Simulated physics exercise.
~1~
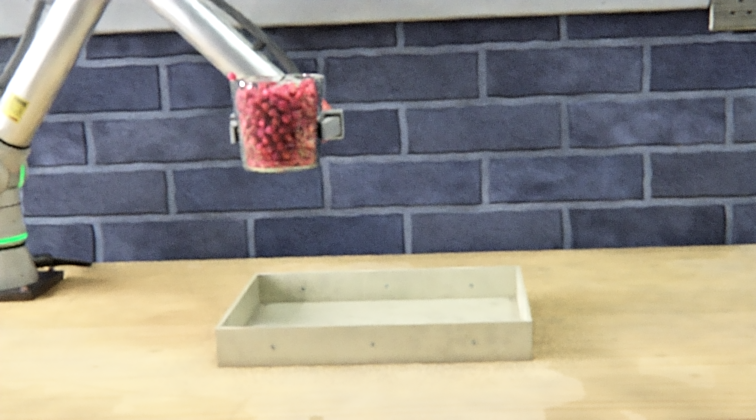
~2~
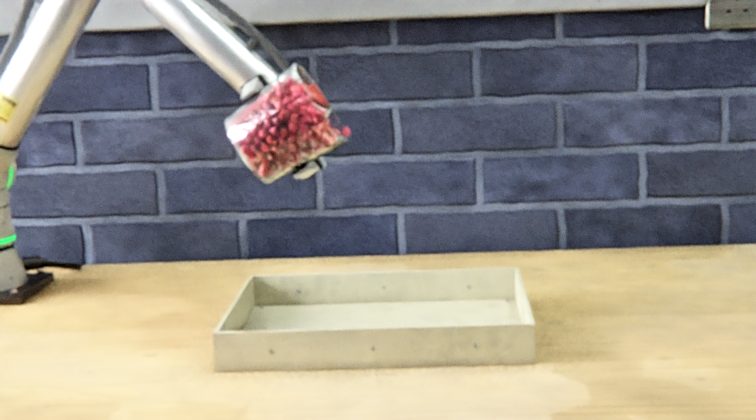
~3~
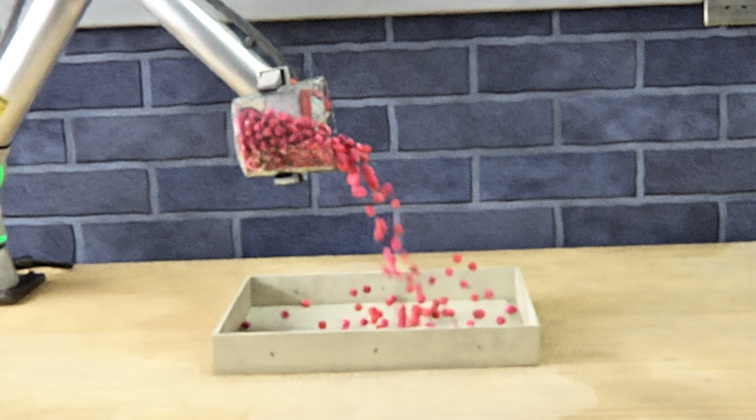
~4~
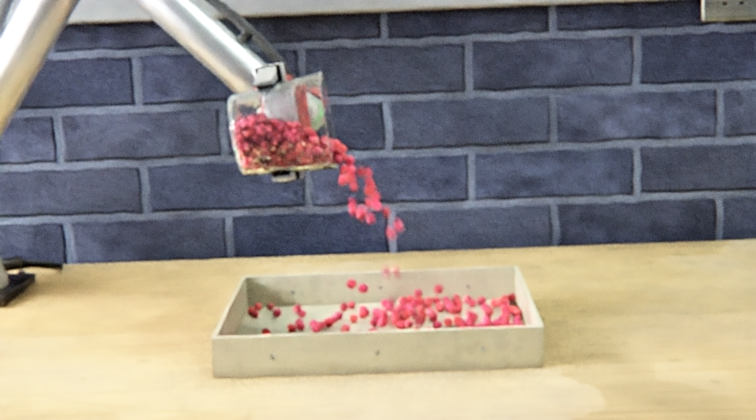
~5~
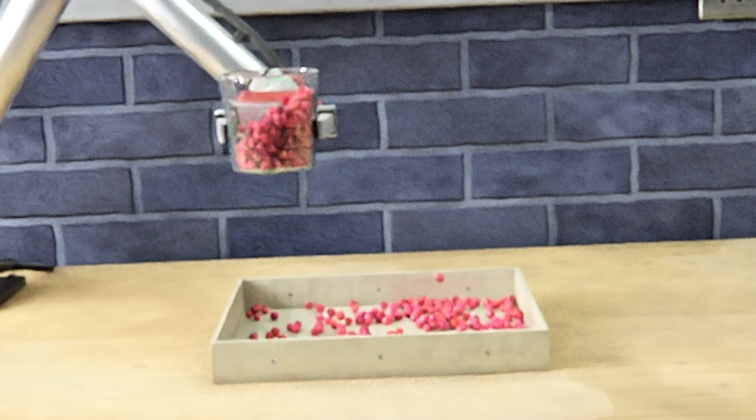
A robot arm tips a clear cup, pours some red beads into a tray, and straightens it.
